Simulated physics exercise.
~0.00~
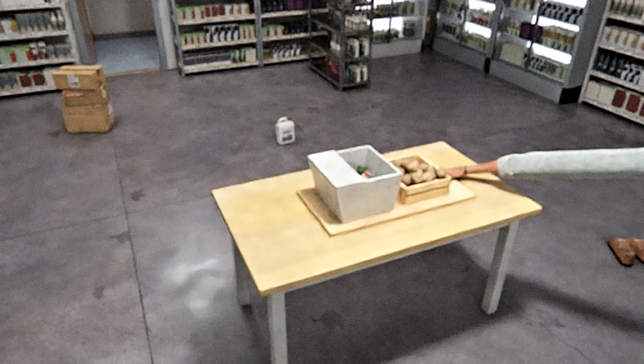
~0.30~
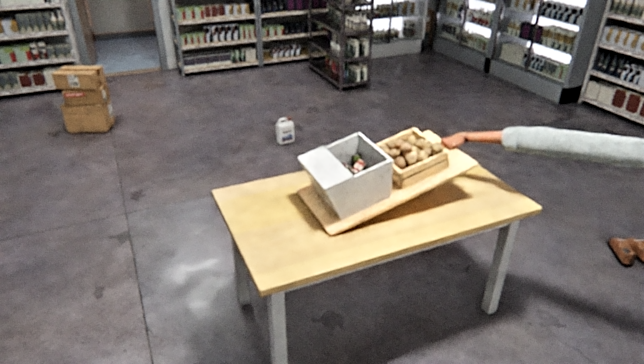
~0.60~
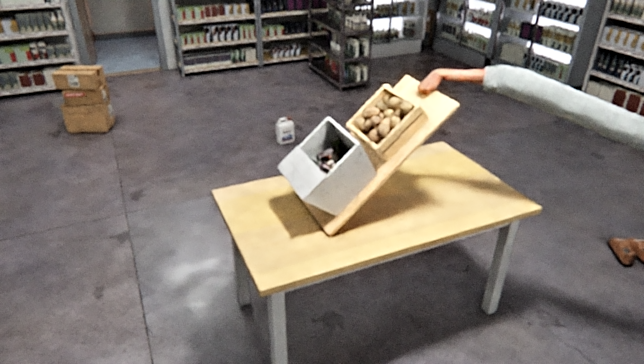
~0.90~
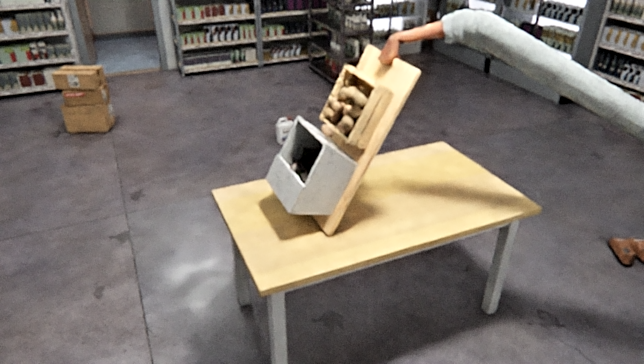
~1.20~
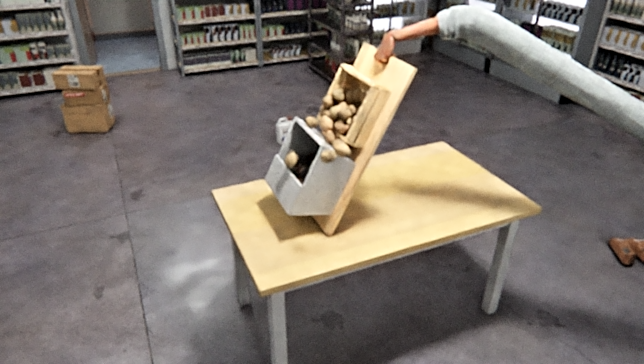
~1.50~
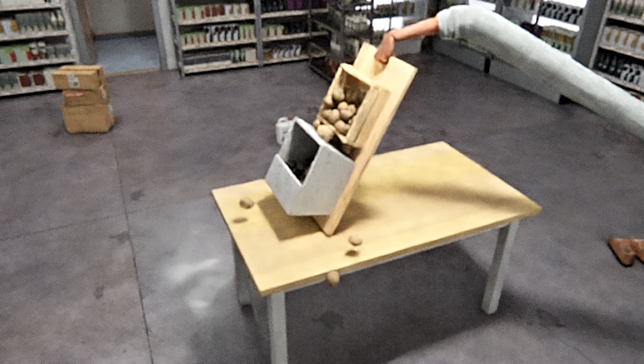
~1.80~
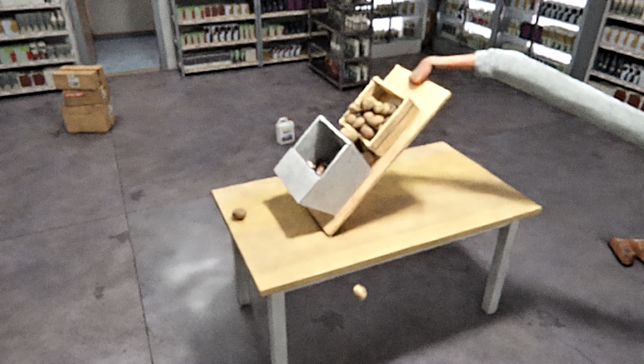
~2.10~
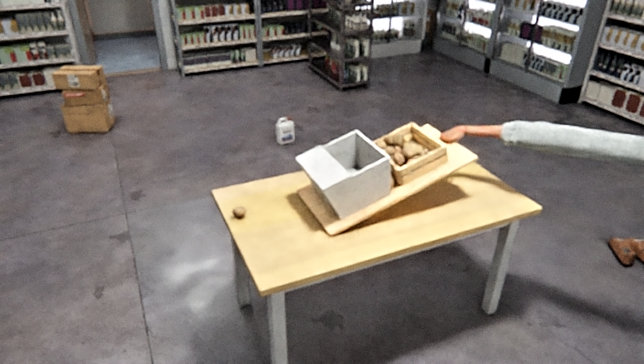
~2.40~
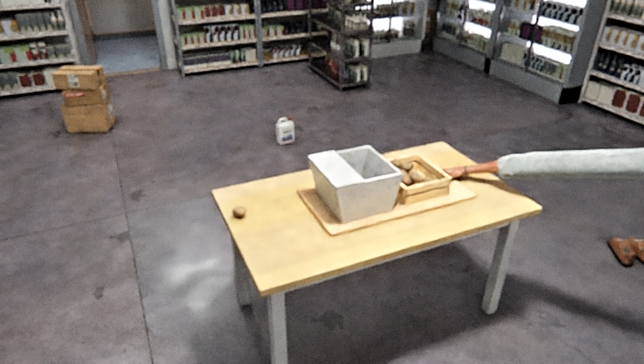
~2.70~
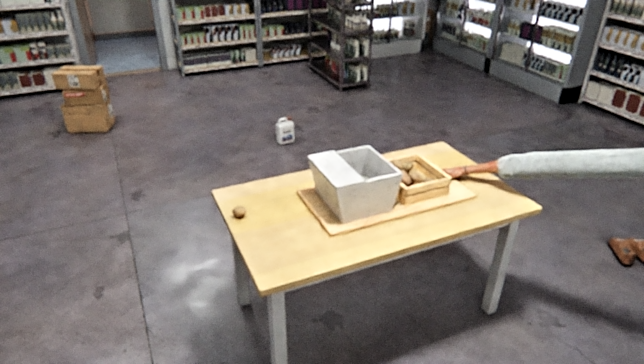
At first, a partly covered white basket of small items and a wooden basket of potatoes sit side by side on a board on a table, with a hand at the board's right end. The hand lifts that end, tipping everything steeply to the left. Potatoes tumble from the wooden basket over the white one, and a few drop onto the table, some falling past its front edge. The hand then lowers the board flat again. At the end, both baskets rest level, potatoes remain in the wooden one, and a single potato lies near the table's left corner.
